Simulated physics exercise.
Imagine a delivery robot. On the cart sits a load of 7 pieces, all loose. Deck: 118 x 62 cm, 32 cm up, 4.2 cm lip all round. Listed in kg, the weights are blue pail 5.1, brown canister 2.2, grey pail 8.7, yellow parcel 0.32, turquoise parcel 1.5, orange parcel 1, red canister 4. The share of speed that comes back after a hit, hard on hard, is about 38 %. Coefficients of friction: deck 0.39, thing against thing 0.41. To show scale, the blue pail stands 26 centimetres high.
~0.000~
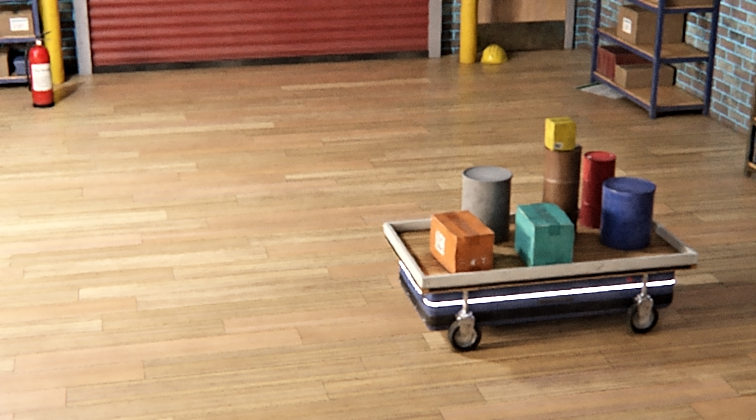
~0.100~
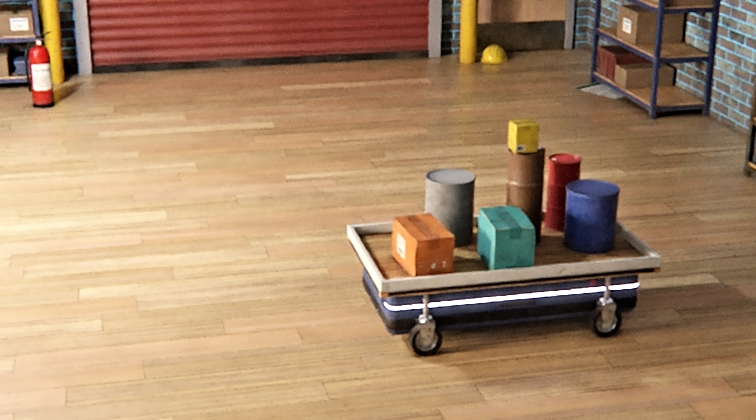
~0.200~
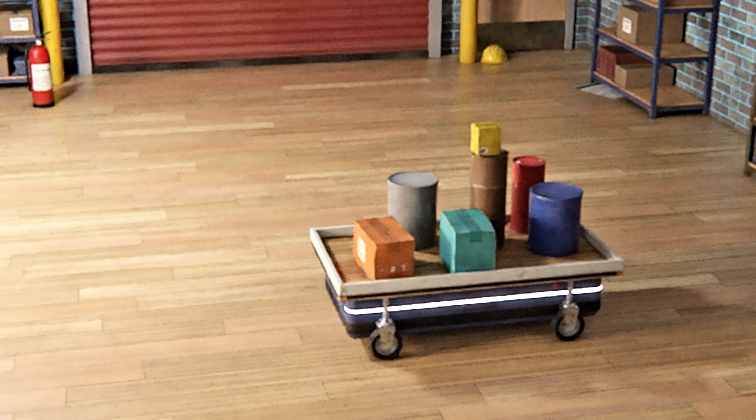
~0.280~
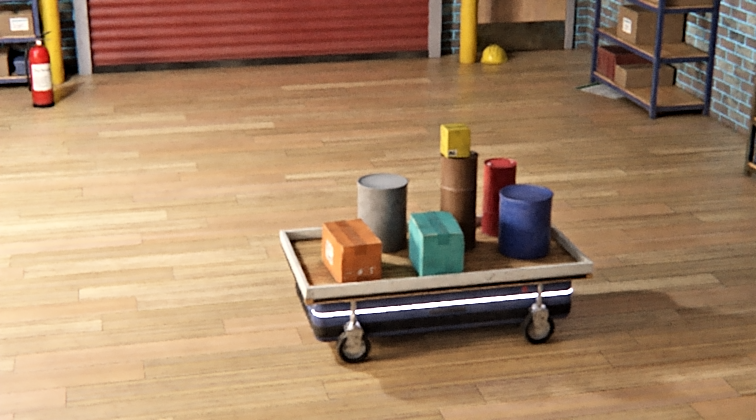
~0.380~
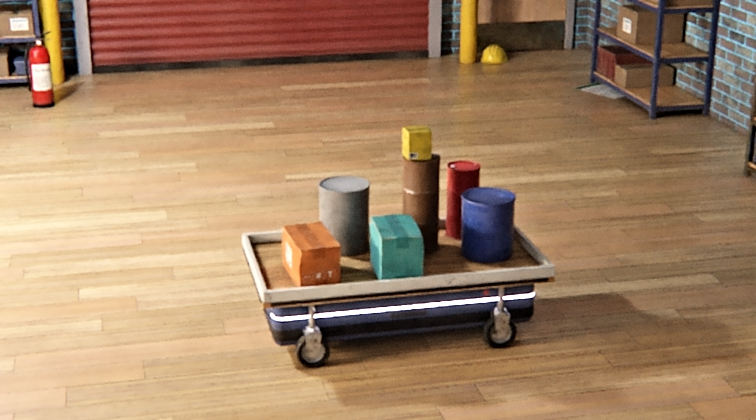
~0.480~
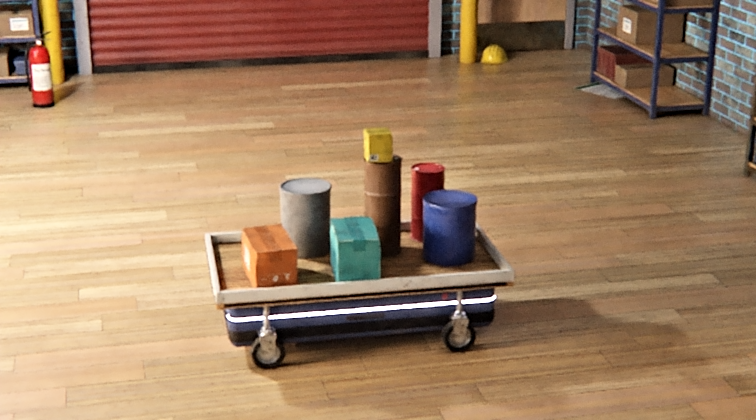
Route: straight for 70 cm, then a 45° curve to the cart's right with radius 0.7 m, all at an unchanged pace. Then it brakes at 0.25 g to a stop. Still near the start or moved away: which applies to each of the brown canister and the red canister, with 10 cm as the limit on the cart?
At the finish, the brown canister has moved away; the red canister remains.
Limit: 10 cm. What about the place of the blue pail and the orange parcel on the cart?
Here the blue pail is left in place, and the orange parcel moves off.
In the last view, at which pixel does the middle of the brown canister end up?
Around pixel (99, 189).
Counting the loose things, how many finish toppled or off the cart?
The answer: 2.
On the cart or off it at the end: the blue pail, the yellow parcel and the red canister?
Observed: Blue pail remains in bounds; yellow parcel exits its support; red canister remains in bounds.
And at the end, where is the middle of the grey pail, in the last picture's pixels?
At about (92, 158).
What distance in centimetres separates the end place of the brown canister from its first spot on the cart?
Roughly 30 cm.
After 0.78 s, cart has run 133 cm, turned 38°; brown canister leaning 22° near (276, 191); yellow parcel leaning 23°; grey pail slid 17 cm.
After 1.18 s, cart has run 192 cm, turned 45°; yellow parcel now off the cart; brown canister leaning 29° near (177, 170); orange parcel slid 21 cm.
At rest (3.4 s), off the cart, yellow parcel; tipped over on the cart, brown canister; not toppled but over 10 cm from the start, grey pail, turquoise parcel and orange parcel; the other 2 in place, give or take 10 cm. Seen from the same camera at the end, brown canister near (99, 189), red canister near (208, 170).
